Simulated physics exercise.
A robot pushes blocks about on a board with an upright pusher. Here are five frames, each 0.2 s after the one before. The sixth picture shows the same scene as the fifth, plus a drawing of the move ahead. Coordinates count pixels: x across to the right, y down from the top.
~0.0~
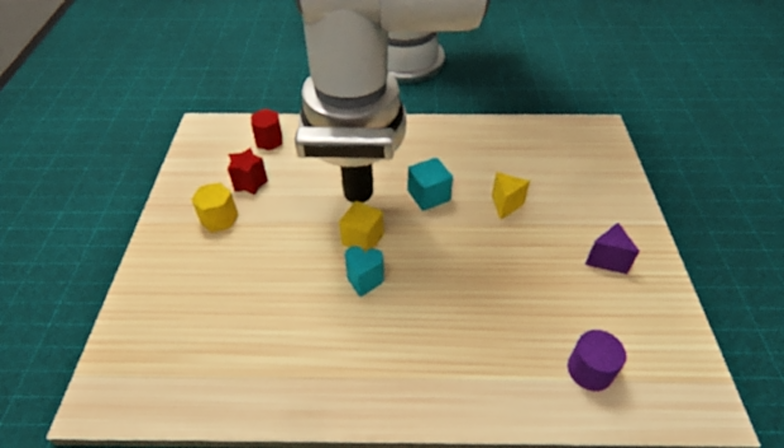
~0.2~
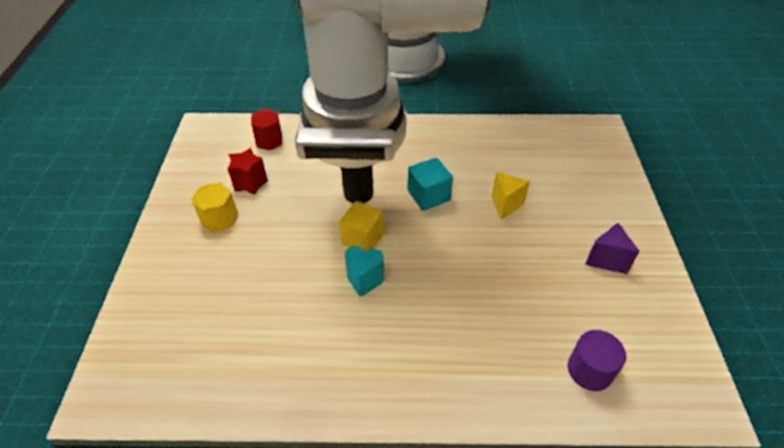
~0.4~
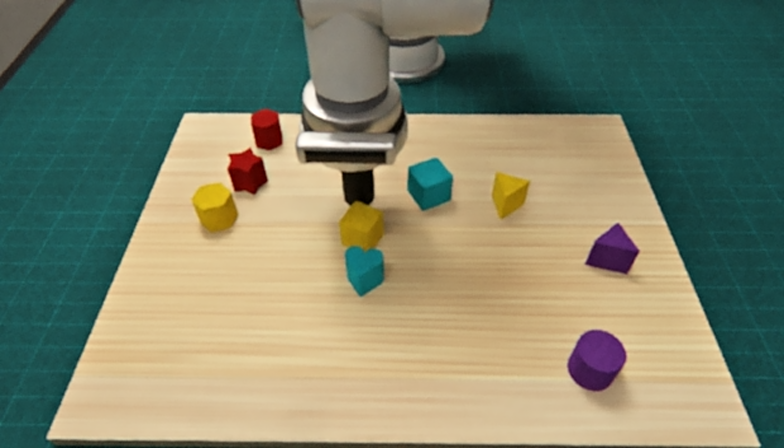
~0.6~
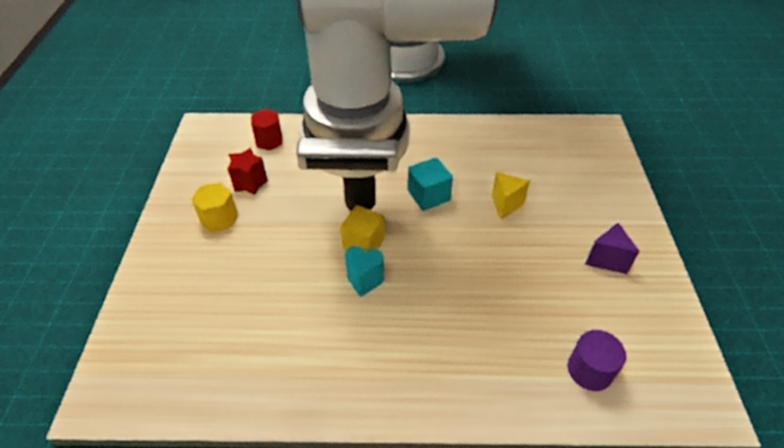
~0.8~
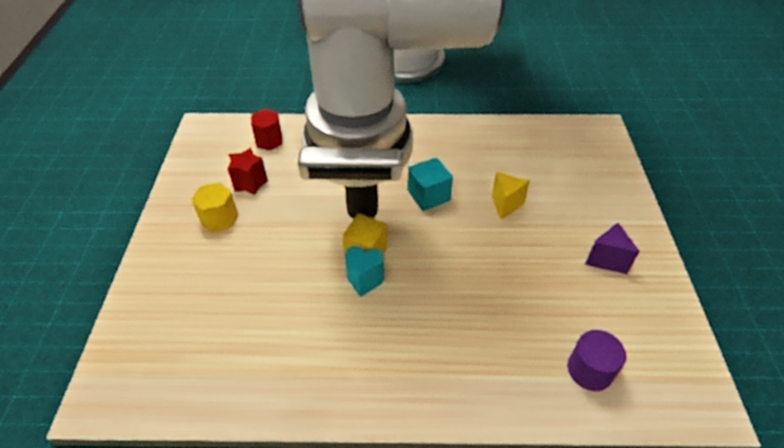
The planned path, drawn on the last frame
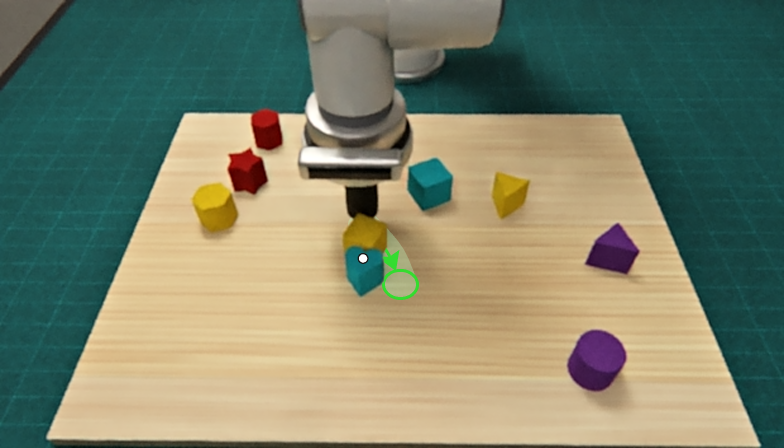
A robot arm's dark, upright pusher rests just behind a yellow block on a wooden board, with red, turquoise, purple and other yellow pieces spread around it. The pusher then creeps forward, nudging the yellow block slightly toward the turquoise heart, while the other pieces stay still.
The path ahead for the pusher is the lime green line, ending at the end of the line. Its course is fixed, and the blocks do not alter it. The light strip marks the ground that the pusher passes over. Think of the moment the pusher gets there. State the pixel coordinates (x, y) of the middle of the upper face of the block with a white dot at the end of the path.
When the path ends, it will be at (346, 303).
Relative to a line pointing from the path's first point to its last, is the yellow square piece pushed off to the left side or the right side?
That block drifts right.
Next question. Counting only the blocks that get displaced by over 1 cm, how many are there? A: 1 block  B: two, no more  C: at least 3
My pick is B.
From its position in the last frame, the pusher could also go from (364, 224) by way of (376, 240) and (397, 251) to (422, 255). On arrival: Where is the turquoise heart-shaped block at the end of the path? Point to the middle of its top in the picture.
At pixel (362, 281).
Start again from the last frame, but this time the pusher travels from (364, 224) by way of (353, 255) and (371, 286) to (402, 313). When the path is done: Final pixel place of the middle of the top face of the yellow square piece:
By then it is at (419, 324).
Path on the board, from (364, 224) by way of (386, 251) to (400, 284); the dot is on the turquoise heart-shaped block.
On the path given first. Halfway along, pusher at (386, 238); turquoise heart-shaped block at (361, 284), turned 35° clockwise; yellow square piece at (379, 260), turned 25° clockwise.
At the end, pusher at (401, 272); turquoise heart-shaped block at (346, 303), turned 75° clockwise; yellow square piece at (380, 292), turned 60° clockwise; turquoise square piece in place.
